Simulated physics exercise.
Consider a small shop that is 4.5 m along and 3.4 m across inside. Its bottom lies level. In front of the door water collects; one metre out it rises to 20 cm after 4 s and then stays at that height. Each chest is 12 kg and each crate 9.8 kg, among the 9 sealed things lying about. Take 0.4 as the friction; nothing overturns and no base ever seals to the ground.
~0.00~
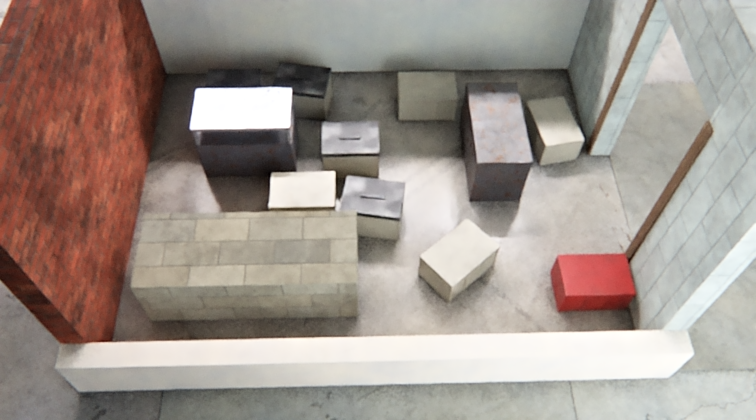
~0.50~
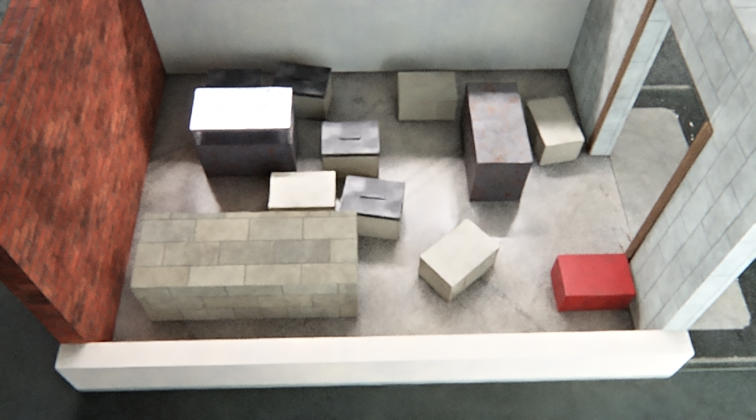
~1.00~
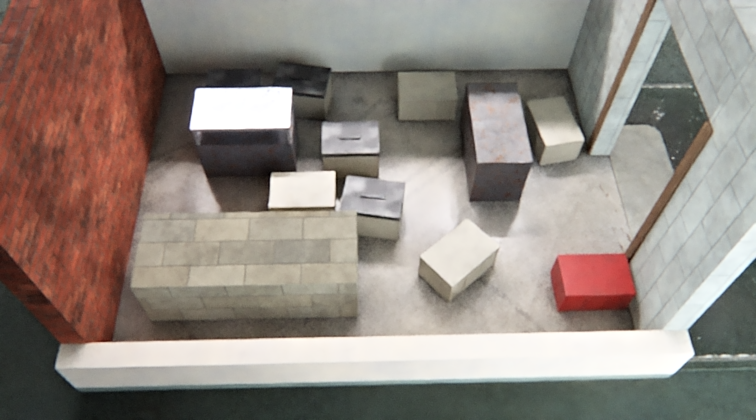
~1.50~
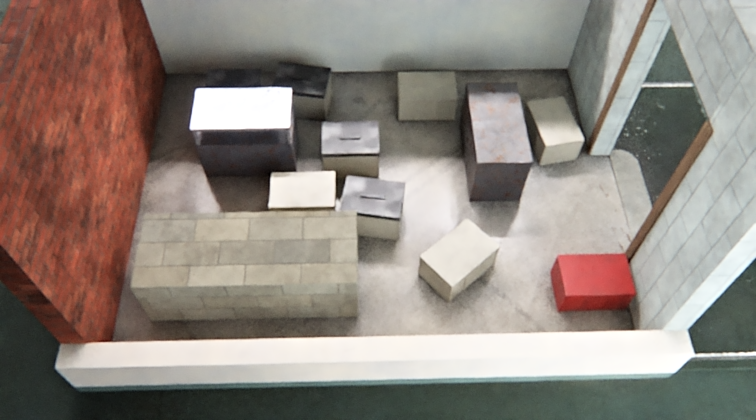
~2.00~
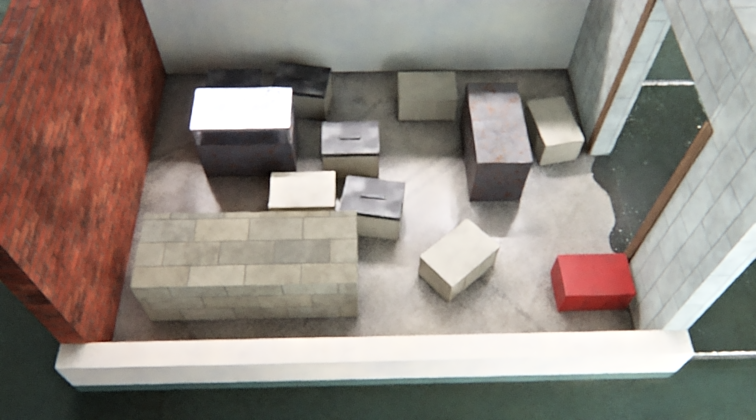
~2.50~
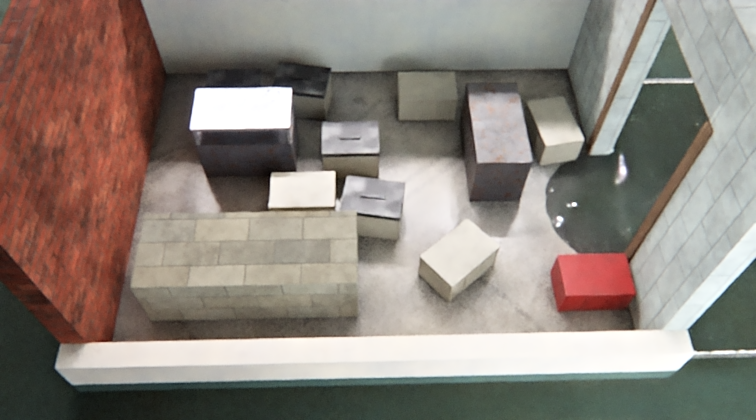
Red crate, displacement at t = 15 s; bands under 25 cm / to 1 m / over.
To 1 m.
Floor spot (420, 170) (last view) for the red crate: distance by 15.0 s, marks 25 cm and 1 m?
It creeps a little.
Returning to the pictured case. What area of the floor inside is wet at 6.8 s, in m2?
Roughly 10.0 m2 of it is wet.
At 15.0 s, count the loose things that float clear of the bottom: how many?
Count: 9.
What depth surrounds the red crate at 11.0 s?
9 cm, roughly.
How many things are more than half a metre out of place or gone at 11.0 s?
Count then: 6.
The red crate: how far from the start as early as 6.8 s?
Roughly 10 cm.
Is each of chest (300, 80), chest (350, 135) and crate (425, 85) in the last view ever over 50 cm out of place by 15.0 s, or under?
In that order: Less, over, over.
After 3.5 s the red crate is near (596, 274), 0.0 m from its start, aground; 0 afloat.
After 6.8 s the red crate is near (598, 282), 0.1 m from its start, aground; 4 afloat.
After 11.0 s the red crate is near (575, 299), 0.4 m from its start, afloat; 9 afloat.
After 15.0 s the red crate is near (525, 290), 0.7 m from its start, afloat; 9 afloat.
